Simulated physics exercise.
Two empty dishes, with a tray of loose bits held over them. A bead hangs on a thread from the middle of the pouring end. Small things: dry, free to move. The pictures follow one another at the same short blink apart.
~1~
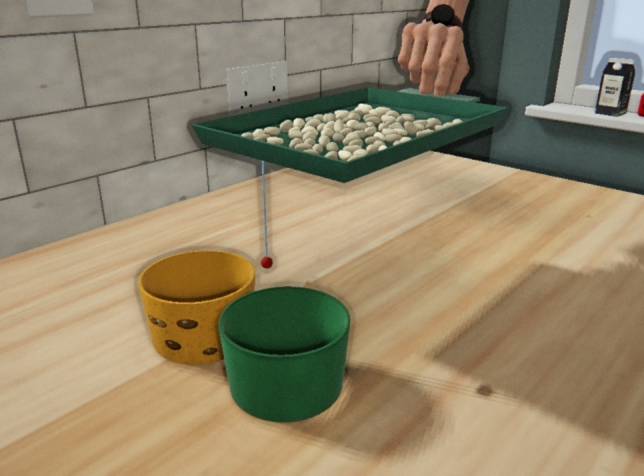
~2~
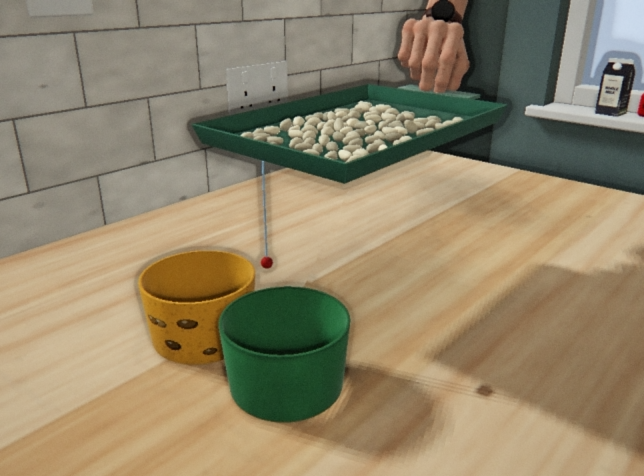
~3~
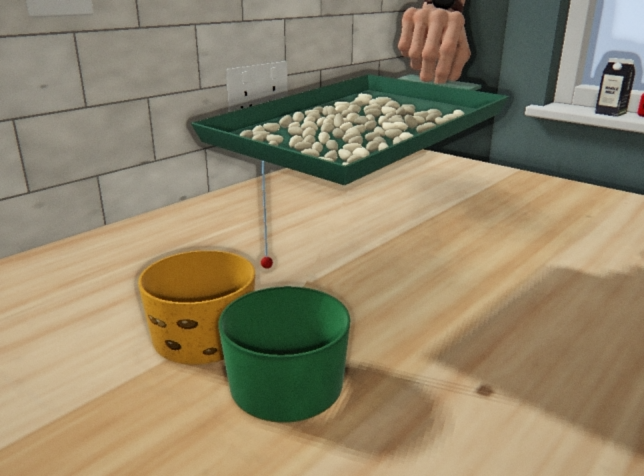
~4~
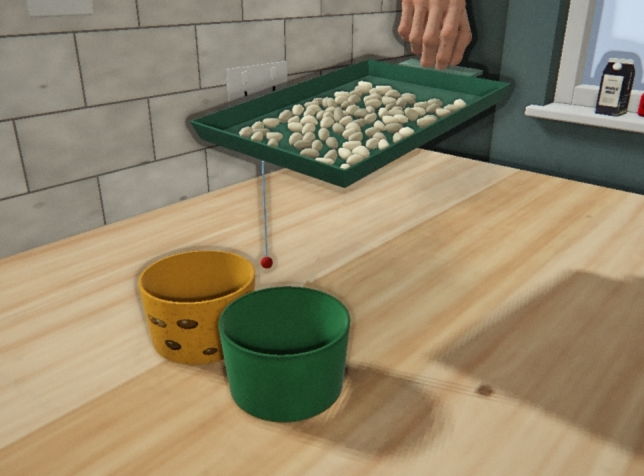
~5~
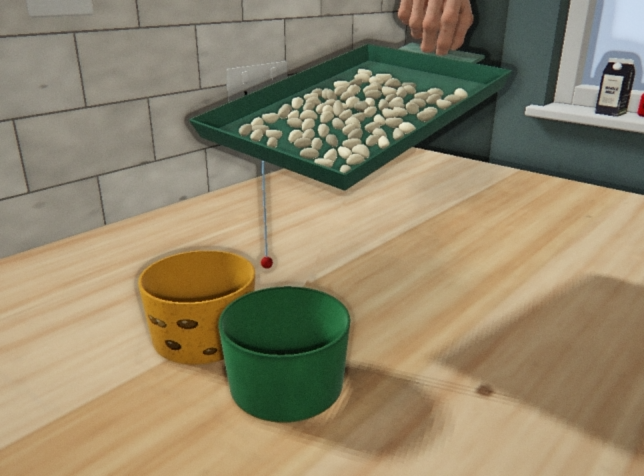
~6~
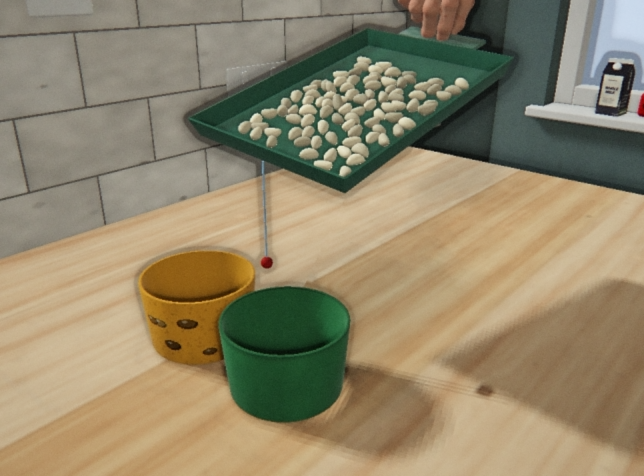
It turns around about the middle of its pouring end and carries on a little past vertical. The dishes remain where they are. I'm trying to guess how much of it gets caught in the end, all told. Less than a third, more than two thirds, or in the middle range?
I'd say more than two thirds.
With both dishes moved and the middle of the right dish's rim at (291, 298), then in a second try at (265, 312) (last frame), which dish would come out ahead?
Attempt 1: The one on the right side. Attempt 2: The one on the right side.
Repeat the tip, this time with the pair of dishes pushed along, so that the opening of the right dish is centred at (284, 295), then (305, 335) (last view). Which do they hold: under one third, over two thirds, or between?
In order: Between a third and two thirds, then over two thirds.
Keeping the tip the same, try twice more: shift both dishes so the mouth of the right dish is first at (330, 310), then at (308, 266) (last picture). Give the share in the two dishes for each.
That makes 80 per cent, followed by 0 per cent.
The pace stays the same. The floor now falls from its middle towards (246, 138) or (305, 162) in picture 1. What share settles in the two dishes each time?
In turn 50 and 90 in a hundred.
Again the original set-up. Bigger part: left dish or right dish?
I'd say the right-side one takes it.
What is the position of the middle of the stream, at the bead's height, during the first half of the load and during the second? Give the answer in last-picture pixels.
About (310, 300) to begin with, then about (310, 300).
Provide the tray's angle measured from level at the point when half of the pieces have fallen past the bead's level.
I'd say close to 95 degrees.
Soon after the last picture, tray tipped steeply; nearly all on the tray; a stray few in the air.
A little later, tray tipped right over; about a quarter on the tray; about a third in the right dish; a small part outside both; about a quarter in the air.
Later still, tray tipped past a quarter turn; most in the right dish; a stray few in the left dish; about a quarter outside both.
At rest, tray tipped past a quarter turn; most in the right dish; a stray few in the left dish; about a quarter outside both.
